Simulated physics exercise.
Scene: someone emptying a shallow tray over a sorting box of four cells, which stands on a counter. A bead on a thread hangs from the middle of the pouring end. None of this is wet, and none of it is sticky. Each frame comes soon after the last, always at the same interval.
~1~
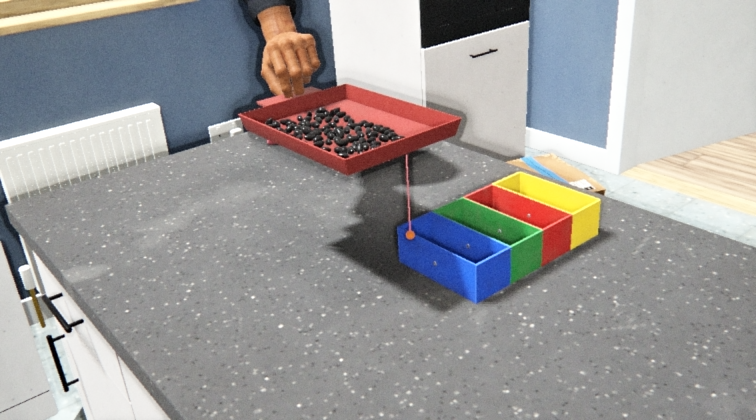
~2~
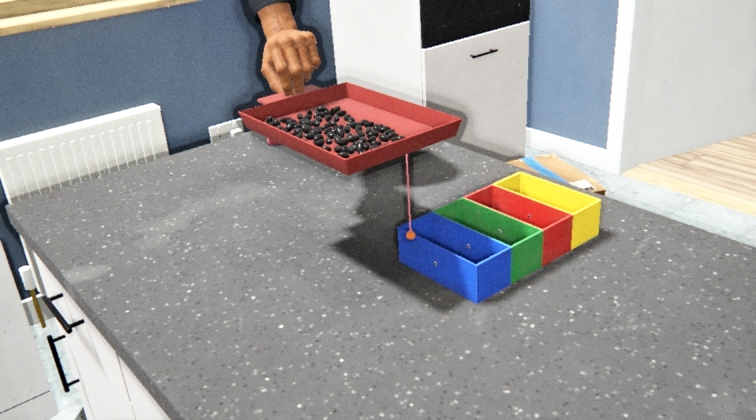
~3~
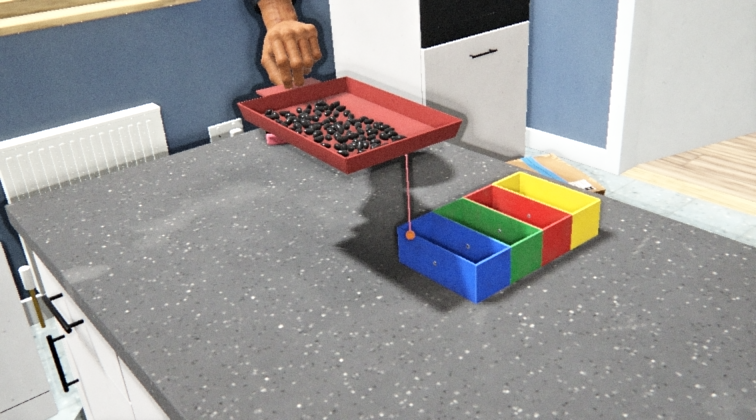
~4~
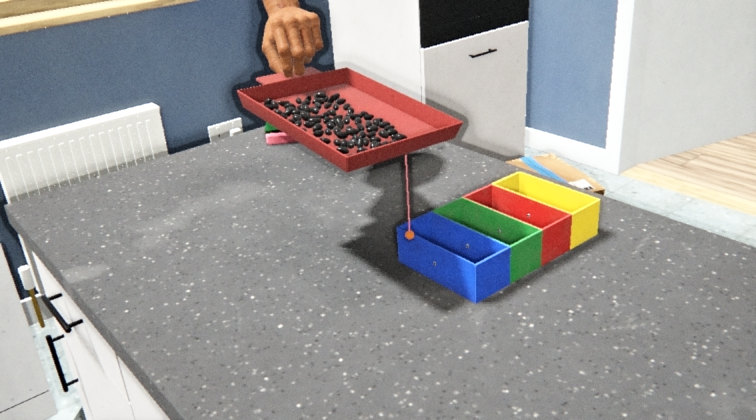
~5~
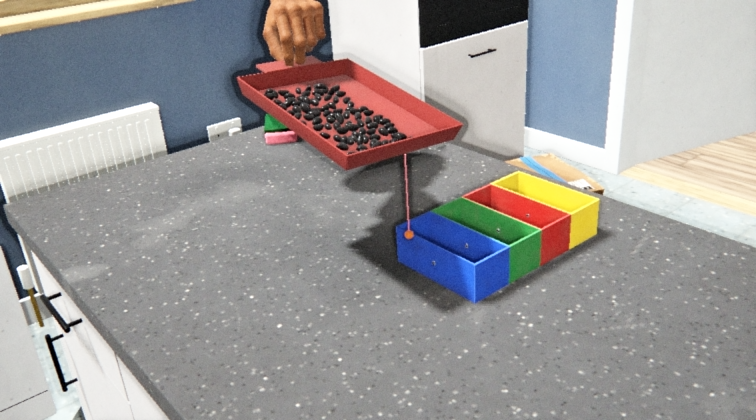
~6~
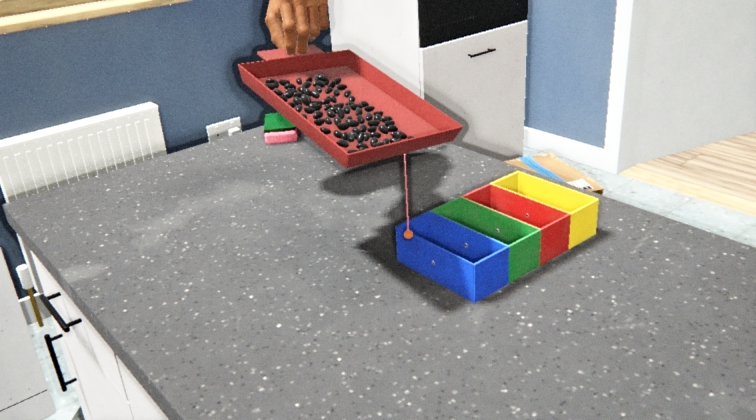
A hand held a red tray of black beans above a counter, near a box with blue, green, red and yellow cells, and gradually tilted it, raising the back while the beans stayed inside.
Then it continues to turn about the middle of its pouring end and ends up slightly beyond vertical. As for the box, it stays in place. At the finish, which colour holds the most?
Blue holds the most.
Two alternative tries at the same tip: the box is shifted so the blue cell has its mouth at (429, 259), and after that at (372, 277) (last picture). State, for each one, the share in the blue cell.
First try: Roughly 20 per cent; second try: Roughly 0 per cent.
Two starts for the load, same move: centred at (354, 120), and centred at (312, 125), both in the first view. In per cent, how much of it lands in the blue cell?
50 per cent for the first try, 50 per cent for the second.
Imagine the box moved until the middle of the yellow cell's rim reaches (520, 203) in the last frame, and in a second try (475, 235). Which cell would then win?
First try: That green cell; second try: That yellow cell.
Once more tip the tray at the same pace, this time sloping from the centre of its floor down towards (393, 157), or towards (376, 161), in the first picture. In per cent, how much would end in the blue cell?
In order, 10 in a hundred and 0 in a hundred.
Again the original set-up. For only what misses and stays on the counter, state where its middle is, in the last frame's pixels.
My estimate puts the centre near (465, 324).
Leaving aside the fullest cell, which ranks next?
Second place: The green one.
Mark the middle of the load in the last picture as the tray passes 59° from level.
In the last view, the load is centred close to (410, 125).
Shortly afterwards, tray tipped steeply; all but a few on the tray; only a few in the green cell; only a few falling or outside the box.
Next, tray tipped right over; the bulk on the tray; a little in the green cell; a little in the blue cell; only a few falling or outside the box.
Some moments later, tray tipped past a quarter turn; near half in the blue cell; near a third in the green cell; near a quarter falling or outside the box.
In the end, tray tipped past a quarter turn; near half in the blue cell; near a third in the green cell; none at all in the red cell; none at all in the yellow cell; near a quarter outside the box.
